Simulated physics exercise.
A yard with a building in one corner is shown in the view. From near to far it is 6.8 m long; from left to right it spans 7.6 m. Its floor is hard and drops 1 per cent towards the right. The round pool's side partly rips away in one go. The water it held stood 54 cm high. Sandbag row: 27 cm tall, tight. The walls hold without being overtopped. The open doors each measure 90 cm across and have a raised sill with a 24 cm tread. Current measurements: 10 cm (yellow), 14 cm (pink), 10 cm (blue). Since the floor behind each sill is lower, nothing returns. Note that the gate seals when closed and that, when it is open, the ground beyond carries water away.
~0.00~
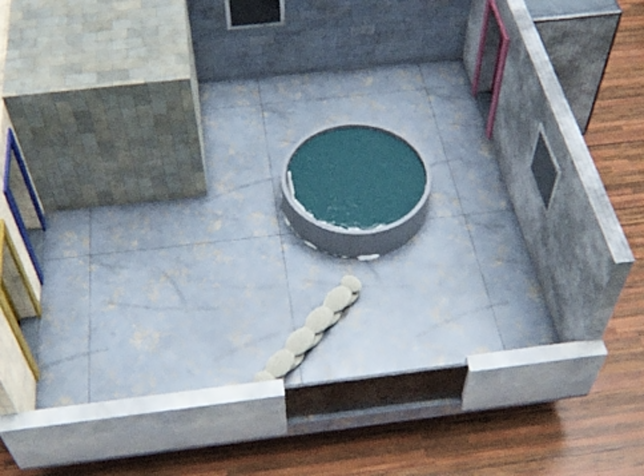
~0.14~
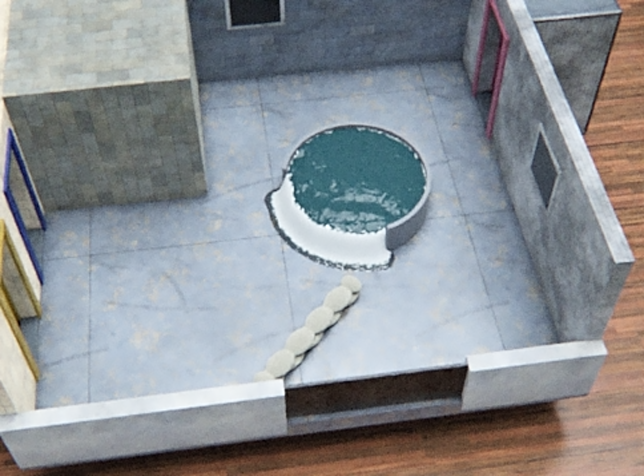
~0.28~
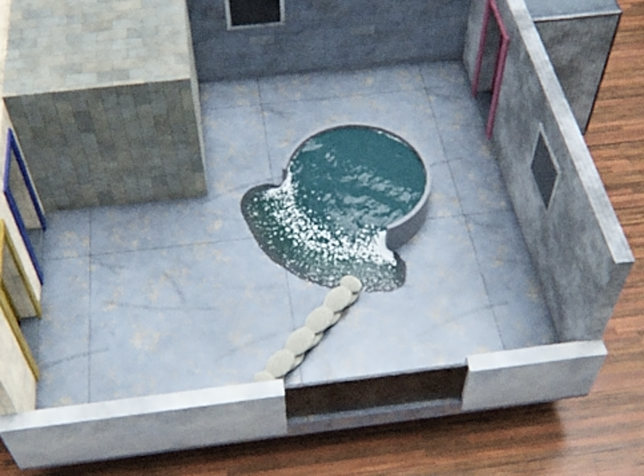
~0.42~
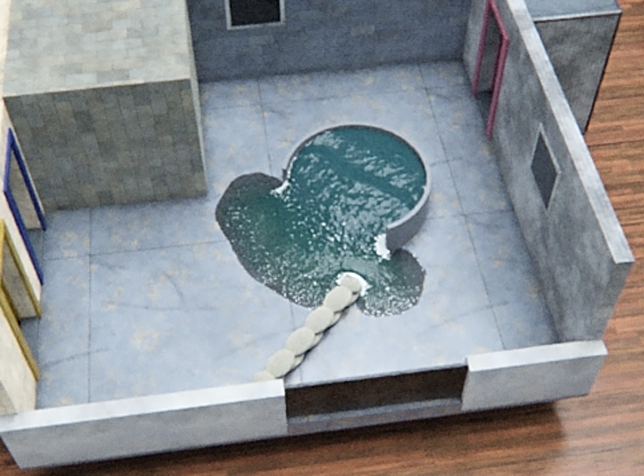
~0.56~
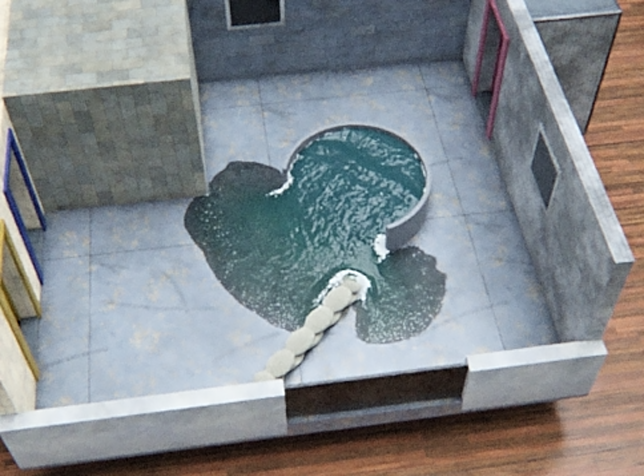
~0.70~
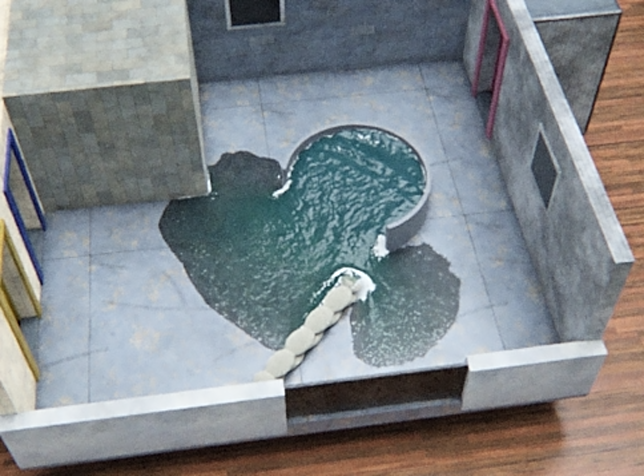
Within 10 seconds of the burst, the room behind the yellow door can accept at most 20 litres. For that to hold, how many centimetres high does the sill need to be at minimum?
It would need to be around 16 cm high.
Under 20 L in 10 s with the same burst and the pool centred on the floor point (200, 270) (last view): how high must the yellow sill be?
Then about 23 centimetres at the least.
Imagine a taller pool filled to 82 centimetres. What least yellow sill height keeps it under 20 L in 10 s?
Step height: Approx. 28 cm.
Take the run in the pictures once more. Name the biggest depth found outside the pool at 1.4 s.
30 cm.
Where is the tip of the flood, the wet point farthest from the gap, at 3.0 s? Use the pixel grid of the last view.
The farthest wet point sits near (34, 439).
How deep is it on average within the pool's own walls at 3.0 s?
The average depth is some 13 cm.
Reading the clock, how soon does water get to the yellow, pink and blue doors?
The flood shows up at yellow at 2.0 s, at pink at 6.0 s, and at blue at 1.6 s.
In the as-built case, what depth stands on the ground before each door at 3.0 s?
Depth at yellow 17 cm, at pink 0 cm, at blue 13 cm.
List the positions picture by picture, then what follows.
Still water, 54 cm deep, in the round pool at (356, 178); the yellow door at (20, 307) is dry, in the first picture.
The gap is at (314, 236), the front 0.3 m out at (271, 199); the back of the round pool holds 54 cm, in the second picture.
The gap is at (314, 238), the front 0.7 m out at (246, 205); the back of the round pool holds 54 cm, in the third picture.
The front is at (221, 219), 1.1 m from the gap at (314, 239); 3.5 m2 of floor is wet, 54 cm left at the back, in the fourth picture.
The gap is at (314, 240), the front 1.6 m out at (192, 227); the back of the round pool holds 54 cm, in the fifth picture.
Water pours out at (314, 240) and has run 1.9 m, to (170, 236); about 4 cm deep outside, 50 cm at the back; the yellow door at (20, 307), 4.5 m from the gap, is still 2.5 m from the nearest water, in the sixth picture.
After 1.4 s water covers 40 % of the floor, deepest (30 cm) near (350, 284); it has not reached the yellow door.
After 3.0 s water covers 55 % of the floor, deepest (38 cm) near (61, 436); 17 cm at the yellow door, 3 litres in over its 10 cm sill.
After 10.0 s water covers 85 % of the floor, deepest (10 cm) near (532, 263); 6 cm at the yellow door, 75 litres in over its 10 cm sill.
At the yellow door as built, the water arrived by 2.1 s and peaked near 23 cm at 3.6 s.
Run again over the same 10 s with other heights there, 32 litres in over 14 cm, 9 litres over 19 cm. The limit of 20 litres is kept from about 16 cm up.
